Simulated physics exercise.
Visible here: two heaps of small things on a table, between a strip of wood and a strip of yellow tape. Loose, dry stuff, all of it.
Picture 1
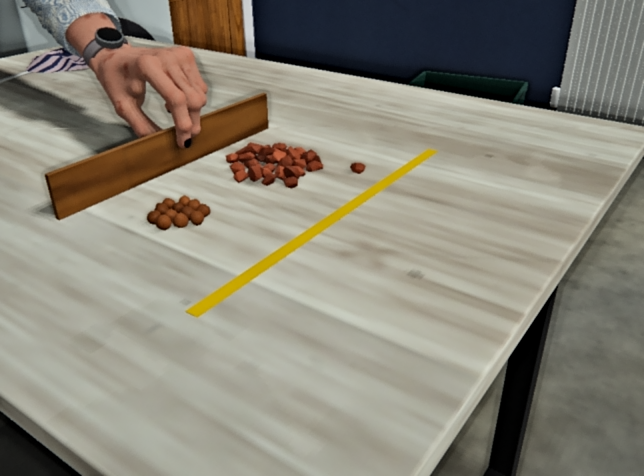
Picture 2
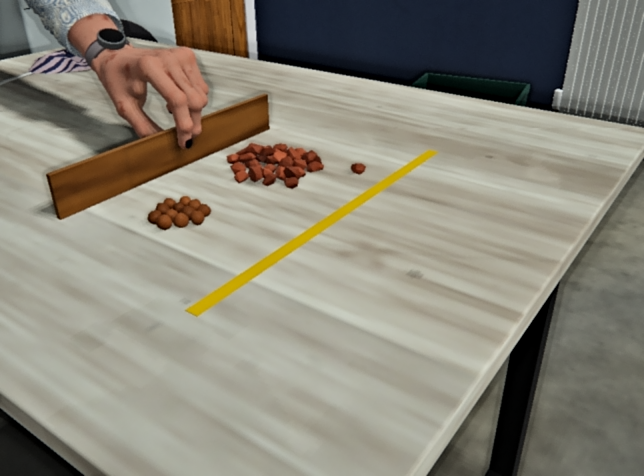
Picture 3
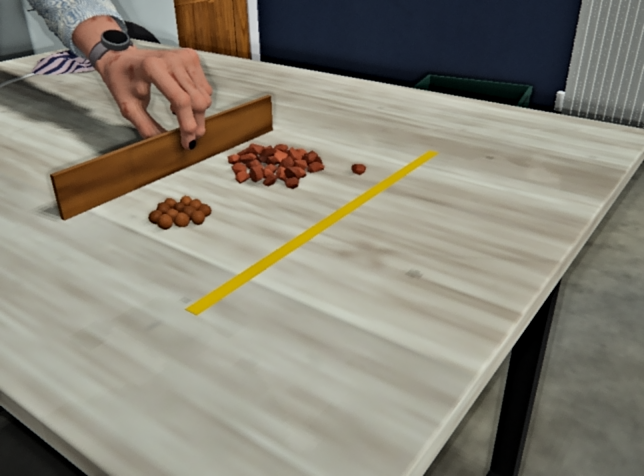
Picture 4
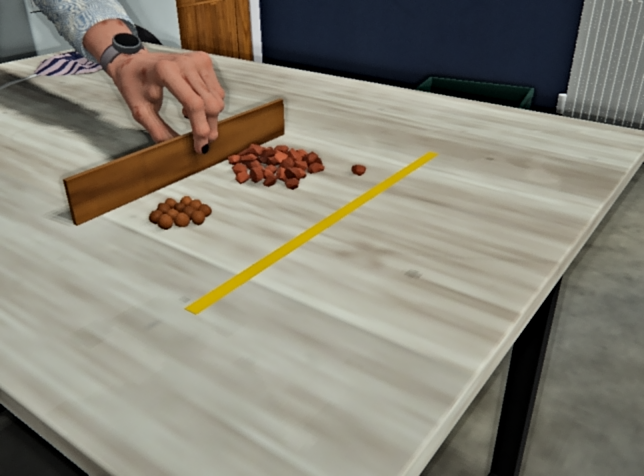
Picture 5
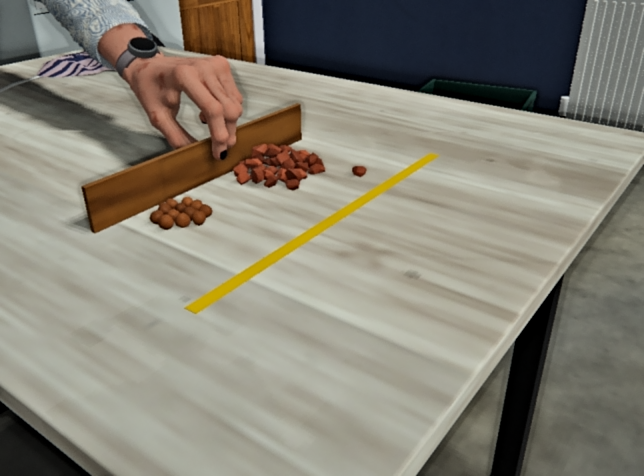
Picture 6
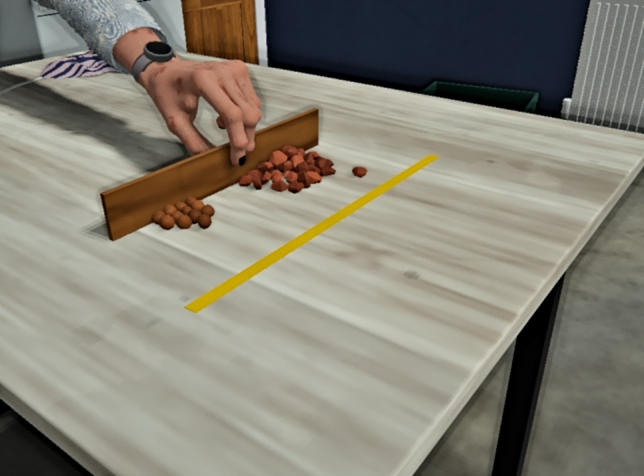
A hand held a strip of wood still on a table, then slid it right toward a yellow tape line, reaching a small pile of round brown things and starting to push along some reddish chunks.
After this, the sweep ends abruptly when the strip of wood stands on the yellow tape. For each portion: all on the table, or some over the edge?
At the end, front portion: Not lost at all, back portion: Not lost at all.
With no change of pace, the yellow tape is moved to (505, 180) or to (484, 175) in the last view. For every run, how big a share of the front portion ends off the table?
With the first line you'd get 0 % off the table, and with the second 0 %.
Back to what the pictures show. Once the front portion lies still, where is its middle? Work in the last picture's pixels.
Looks like it settles around (301, 264).
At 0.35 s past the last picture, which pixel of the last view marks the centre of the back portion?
I'd mark it somewhere close to (340, 185).
Then, 0.35 s later than the last frame, strip of wood still moving, near (284, 160); front portion all on the table, its front near (249, 248); back portion all on the table, its front near (368, 194).
Then, 0.71 s later than the last frame, strip of wood stopped at the yellow tape; front portion all on the table, its front near (301, 276); back portion all on the table, its front near (430, 213).
Then, 0.99 s later than the last frame, strip of wood stopped at the yellow tape; front portion all on the table, its front near (311, 280); back portion all on the table, its front near (430, 213).
When it is over, strip of wood stopped at the yellow tape; front portion all on the table, its front near (311, 280); back portion all on the table, its front near (430, 213).
